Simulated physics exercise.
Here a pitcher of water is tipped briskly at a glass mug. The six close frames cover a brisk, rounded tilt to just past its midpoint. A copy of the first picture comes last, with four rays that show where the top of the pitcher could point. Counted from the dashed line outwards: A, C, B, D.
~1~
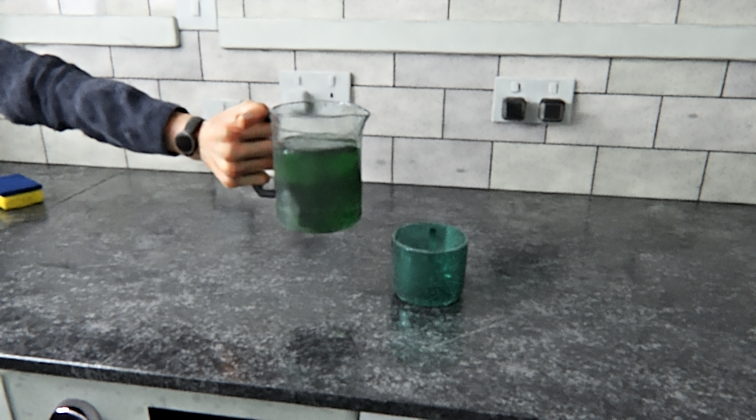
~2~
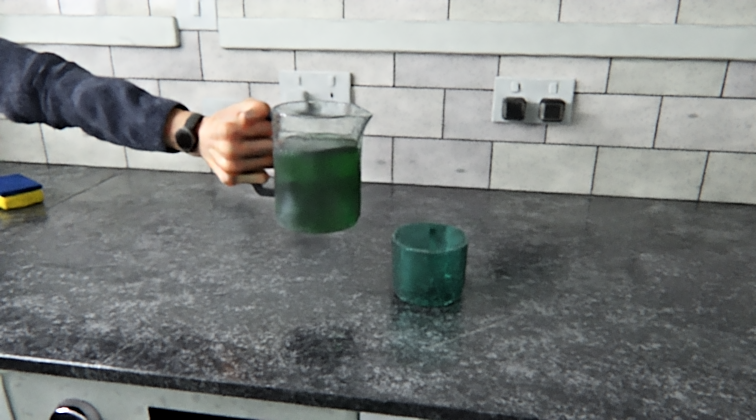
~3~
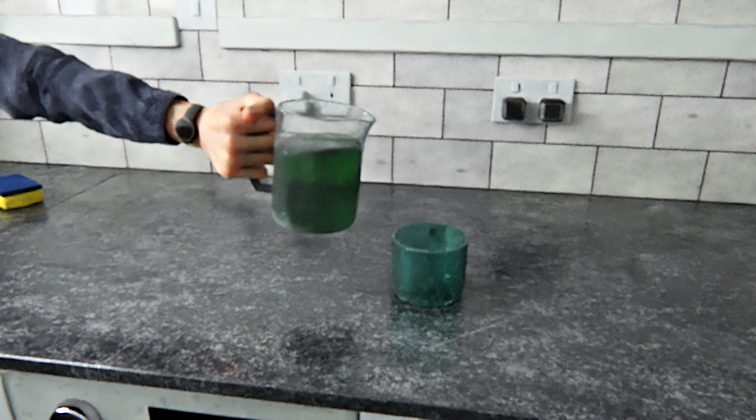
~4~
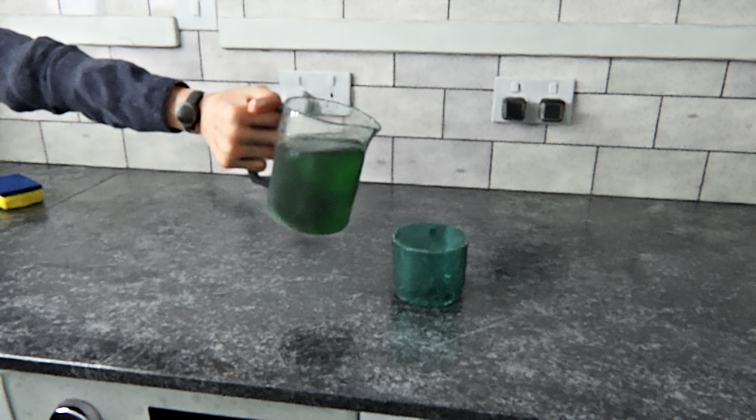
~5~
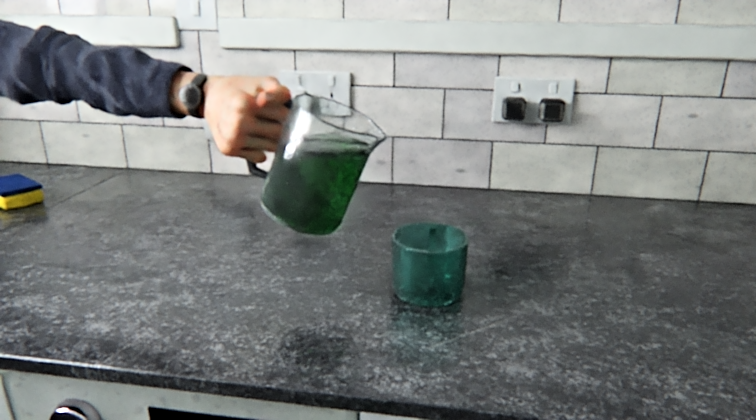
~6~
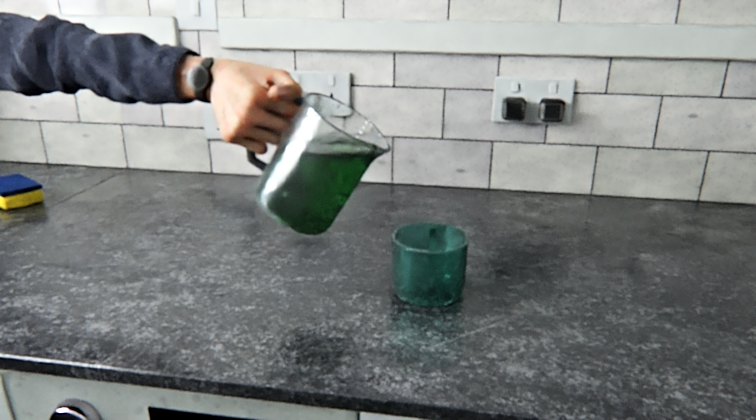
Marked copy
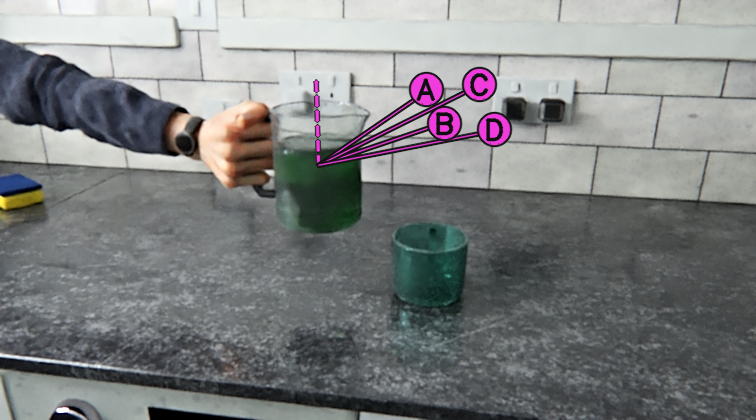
The clip opens with a hand holding a clear pitcher of green-looking liquid upright, above and left of a green glass mug on a dark speckled countertop. After staying nearly still, the hand tilts the pitcher steadily to the right, its lip dipping toward the mug while the liquid remains inside.
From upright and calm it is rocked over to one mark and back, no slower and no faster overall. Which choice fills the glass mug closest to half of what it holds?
It is C.
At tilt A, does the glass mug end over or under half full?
Under half.
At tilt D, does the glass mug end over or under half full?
Over half.
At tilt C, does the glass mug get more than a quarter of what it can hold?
Yes, clearly.
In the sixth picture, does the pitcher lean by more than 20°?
Yes.
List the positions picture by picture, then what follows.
Upright, lip at (369, 114); rim of the glass mug round (430, 236); nothing has left yet.
Upright, lip at (370, 115); nothing has left yet.
Tipped about 6°, lip at (374, 120); nothing has left yet.
Tipped about 13°, lip at (380, 128); nothing has left yet.
Tipped about 22°, lip at (385, 138); nothing has left yet.
Tipped about 31°, lip at (389, 149); nothing has left yet.
On the marked copy, A at (413, 100); B at (427, 128); C at (464, 92); D at (477, 134).
With A, the glass mug ends with about 28 % of what it can hold.
With B, the glass mug ends with about 74 % of what it can hold.
With C, the glass mug ends with about 48 % of what it can hold.
With D, the glass mug ends with about 93 % of what it can hold; 5 % of the water is spilt.
